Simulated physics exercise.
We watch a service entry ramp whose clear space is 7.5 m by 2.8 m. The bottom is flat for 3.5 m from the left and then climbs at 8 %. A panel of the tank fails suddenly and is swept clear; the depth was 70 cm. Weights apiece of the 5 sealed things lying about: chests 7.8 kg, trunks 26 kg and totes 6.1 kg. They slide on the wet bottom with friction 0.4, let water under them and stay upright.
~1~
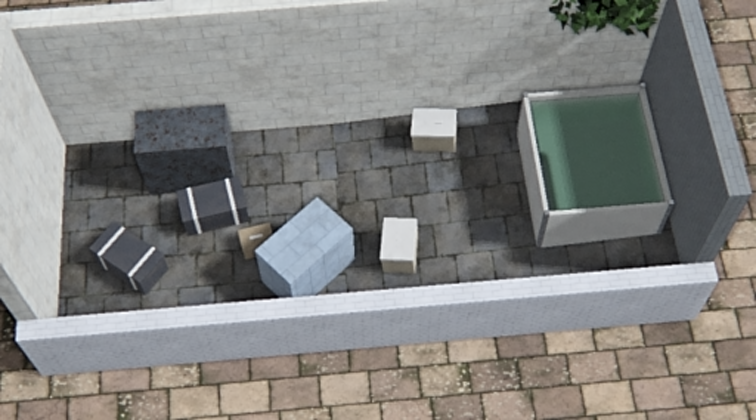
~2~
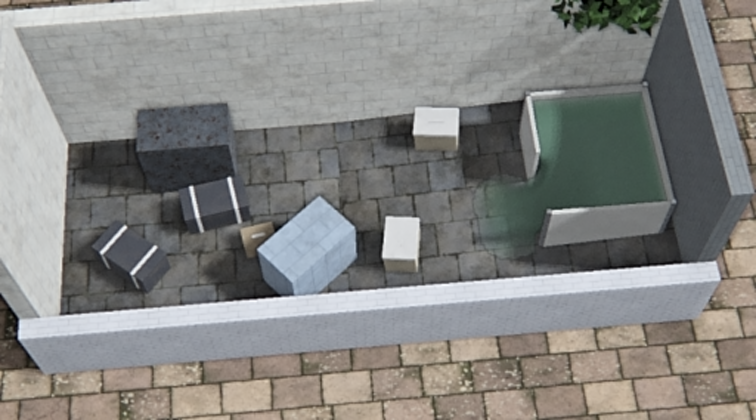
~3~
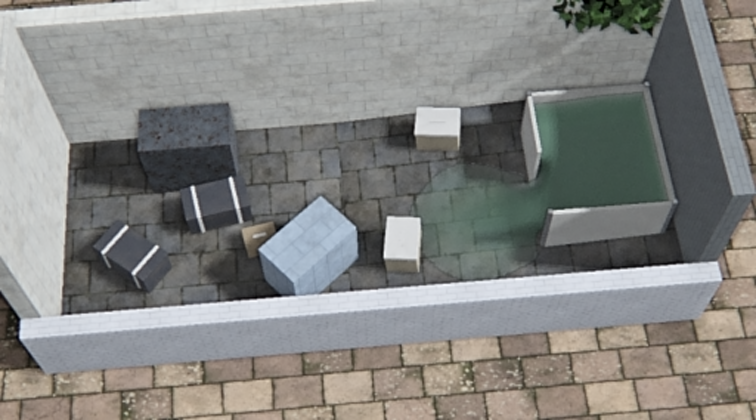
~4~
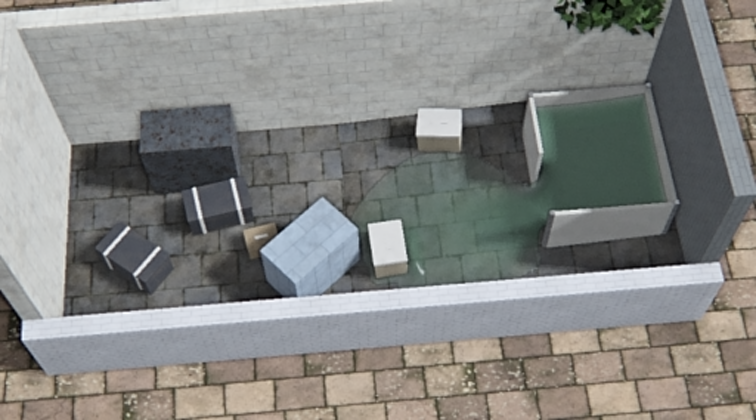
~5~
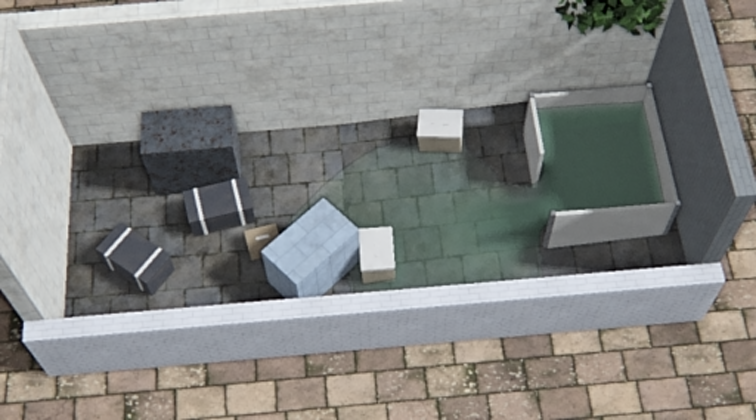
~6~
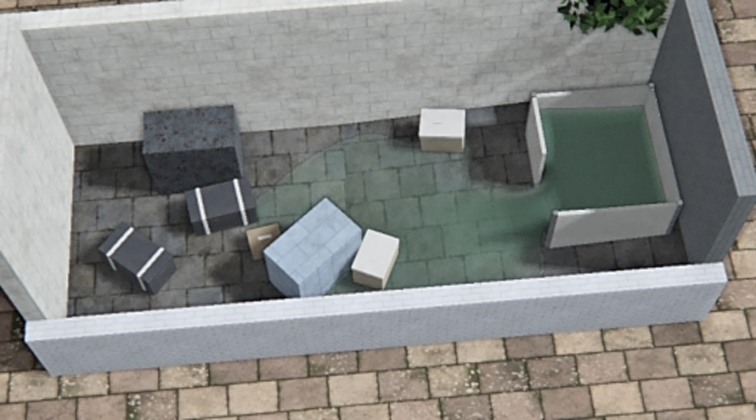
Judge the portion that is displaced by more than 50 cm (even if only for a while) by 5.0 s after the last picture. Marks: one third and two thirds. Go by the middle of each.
It is between one and two thirds.
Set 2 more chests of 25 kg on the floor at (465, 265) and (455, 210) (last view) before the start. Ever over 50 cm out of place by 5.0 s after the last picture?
In turn: Over, over.
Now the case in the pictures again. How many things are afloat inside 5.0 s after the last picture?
I count 4.
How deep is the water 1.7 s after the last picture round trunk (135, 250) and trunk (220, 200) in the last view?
Roughly 9 and 6 cm.
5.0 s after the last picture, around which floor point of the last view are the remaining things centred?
Near (250, 213).
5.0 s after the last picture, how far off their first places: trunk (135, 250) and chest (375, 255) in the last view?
In turn: 30 cm, 200 cm.
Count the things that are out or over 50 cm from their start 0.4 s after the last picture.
By then 1.
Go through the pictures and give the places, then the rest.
In the first picture, a chest at (401, 238) rests on the ground; a chest at (436, 122), on the bottom; water covers 2.1 m2; 0 of 5 have shifted.
In the second picture, a chest at (403, 237) rests on the ground; a chest at (439, 121), on the bottom; water covers 2.8 m2; 0 of 5 have shifted.
In the third picture, a chest at (405, 237), on the bottom; a chest at (440, 121) rests on the ground; 4.1 m2 under water; 0 of 5 have shifted.
In the fourth picture, a chest at (389, 242) rests on the ground, 21 cm from its start; a chest at (441, 122), on the bottom; 5.6 m2 under water; 1 of 5 have shifted.
In the fifth picture, a chest at (377, 248), on the bottom, 39 cm from its start; a chest at (442, 123), on the bottom; water covers 7.2 m2; 1 of 5 have shifted.
In the sixth picture, a chest at (375, 253), afloat, 45 cm from its start; a chest at (445, 122), on the bottom; 8.4 m2 under water; 1 of 5 have shifted.
Then, 0.4 s after the last picture 1 of 5 are over 50 cm from their spots; 1 afloat.
Then, 1.7 s after the last picture 3 of 5 are over 50 cm from their spots; 2 afloat.
Then, 3.2 s after the last picture 2 of 5 are over 50 cm from their spots; 4 afloat.
Then, 5.0 s after the last picture 2 of 5 are over 50 cm from their spots, and 3 have been at some point; 4 afloat.
